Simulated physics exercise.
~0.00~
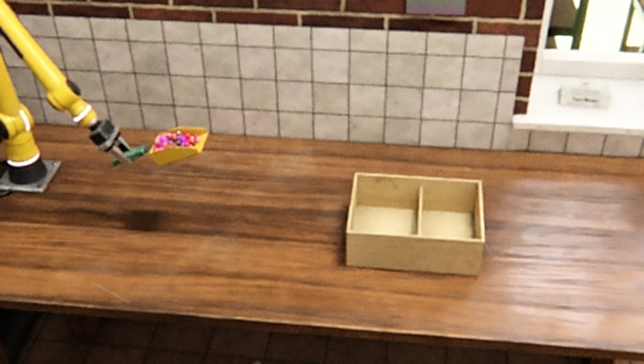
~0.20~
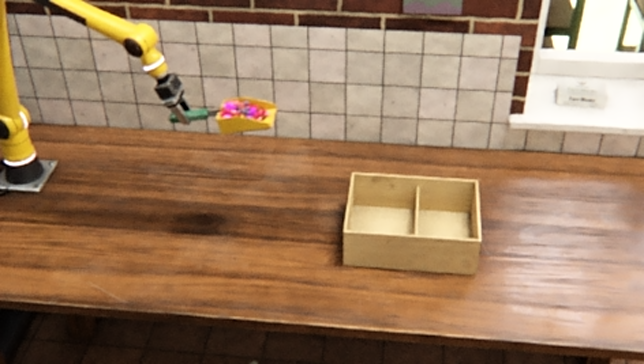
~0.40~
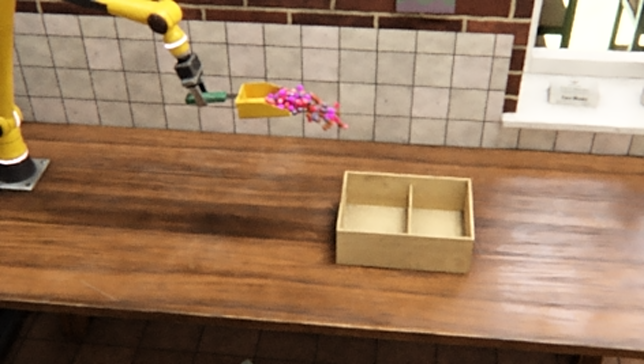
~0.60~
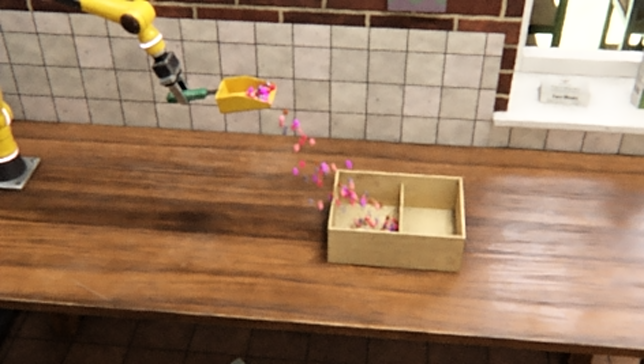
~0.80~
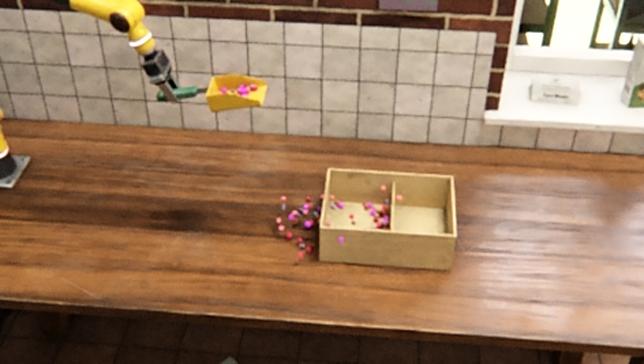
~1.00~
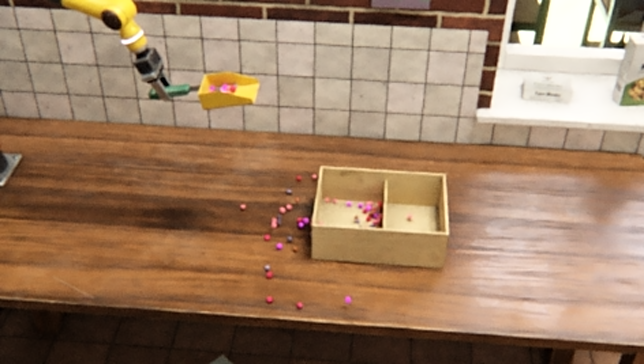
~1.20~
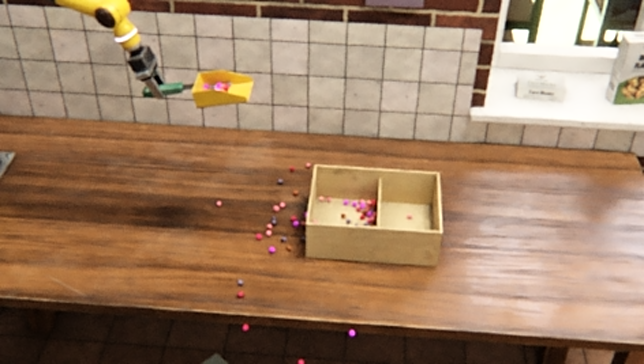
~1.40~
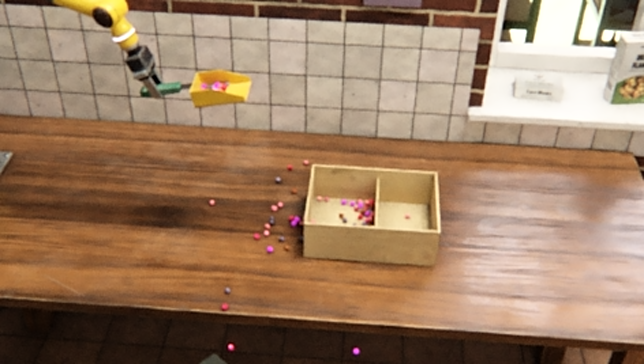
Yellow robot arm swinging a scoop of pink sweets right and spilling many into a divided wooden box, others scattering off the table.
